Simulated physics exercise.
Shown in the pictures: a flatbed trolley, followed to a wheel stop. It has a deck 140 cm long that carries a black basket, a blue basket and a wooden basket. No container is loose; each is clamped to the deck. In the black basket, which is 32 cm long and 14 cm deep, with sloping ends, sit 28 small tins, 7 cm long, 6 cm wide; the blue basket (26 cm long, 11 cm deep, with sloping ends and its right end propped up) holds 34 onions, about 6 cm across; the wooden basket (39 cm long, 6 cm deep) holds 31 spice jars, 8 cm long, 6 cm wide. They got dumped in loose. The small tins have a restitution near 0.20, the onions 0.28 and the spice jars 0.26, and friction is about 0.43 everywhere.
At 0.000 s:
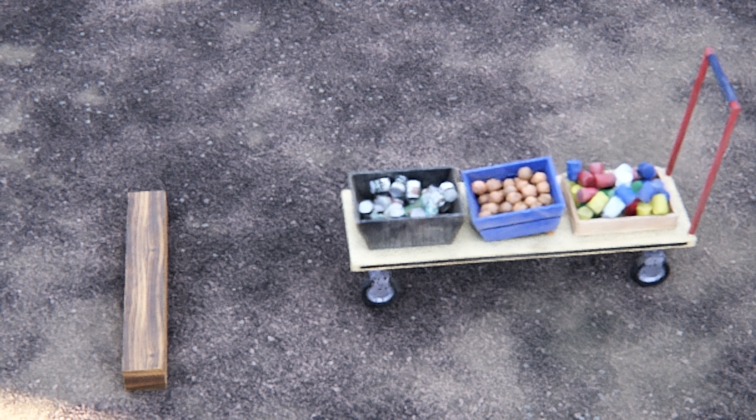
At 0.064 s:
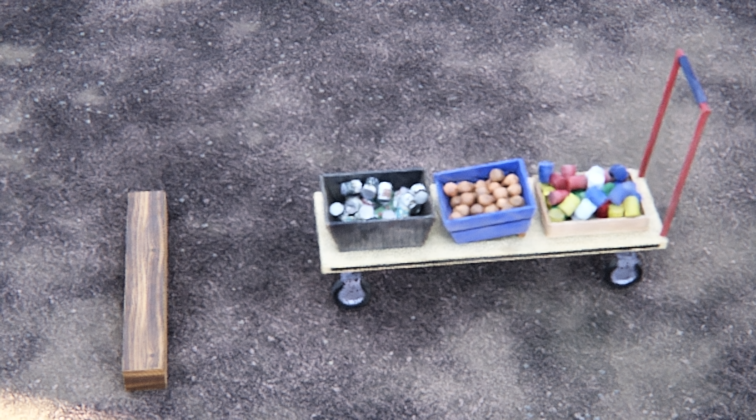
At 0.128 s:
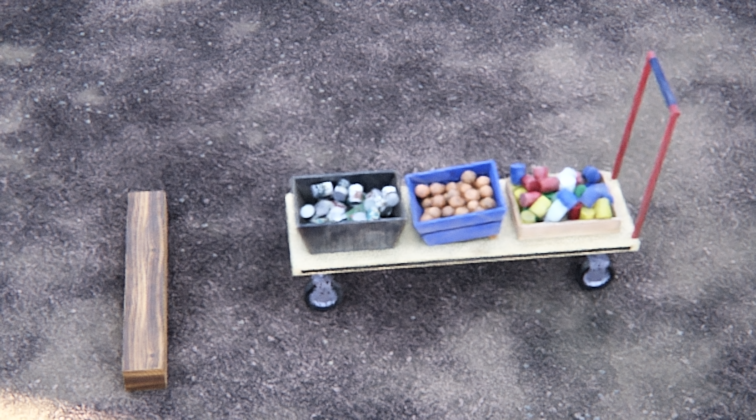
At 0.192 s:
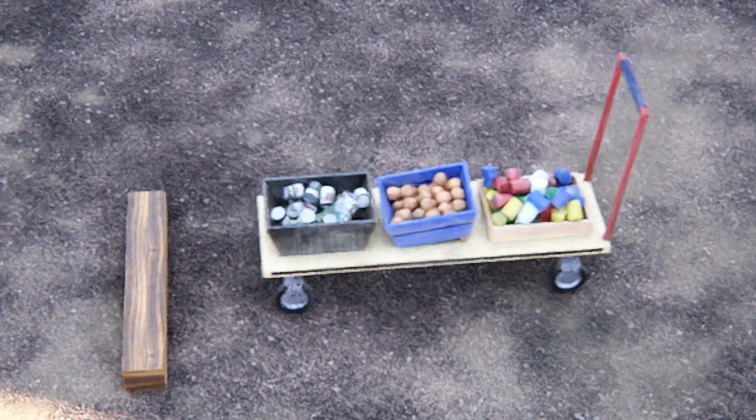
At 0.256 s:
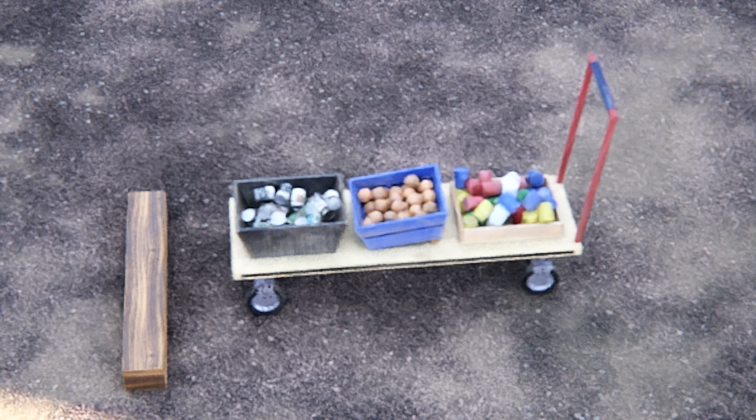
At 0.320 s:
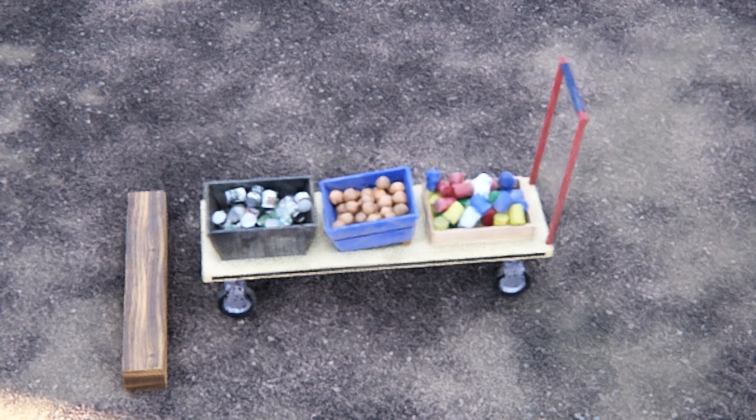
A flatbed trolley carrying black, blue and wooden containers of small items rolls steadily left.
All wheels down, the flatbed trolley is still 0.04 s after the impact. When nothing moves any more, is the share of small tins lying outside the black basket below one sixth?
Yes, below one sixth are outside.
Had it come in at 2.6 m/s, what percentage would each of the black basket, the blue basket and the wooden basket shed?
In that case the black basket sheds 10 per cent of its load, the blue basket 10 per cent, and the wooden basket 40 per cent.
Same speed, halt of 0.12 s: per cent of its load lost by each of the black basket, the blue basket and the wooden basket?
Black basket 0 %, blue basket 0 %, wooden basket 30 %.
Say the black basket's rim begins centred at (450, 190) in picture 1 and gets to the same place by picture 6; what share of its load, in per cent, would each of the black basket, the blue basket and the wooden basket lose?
Black basket 0, blue basket 10, wooden basket 30 per cent.
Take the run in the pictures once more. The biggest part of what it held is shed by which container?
Wooden basket.
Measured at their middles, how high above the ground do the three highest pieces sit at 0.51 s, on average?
Close to 48 cm, on average.
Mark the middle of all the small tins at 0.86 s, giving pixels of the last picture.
Centred roughly at (194, 225).
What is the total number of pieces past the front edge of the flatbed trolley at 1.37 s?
Count: Approx. 0.
After 0.41 s, contact.
After 0.51 s, the black basket has all 28, the blue basket has all 34 and the wooden basket is down by 2 of 31.
After 0.63 s, the black basket has all 28, the blue basket has all 34 and the wooden basket is down by 6 of 31.
After 0.86 s, the black basket has all 28, the blue basket has all 34 and the wooden basket is down by 7 of 31.
Outcome (at 1.37 s), the black basket has all 28, the blue basket has all 34 and the wooden basket is down by 8 of 31. Asked share, 0 of 28, 0 per cent.
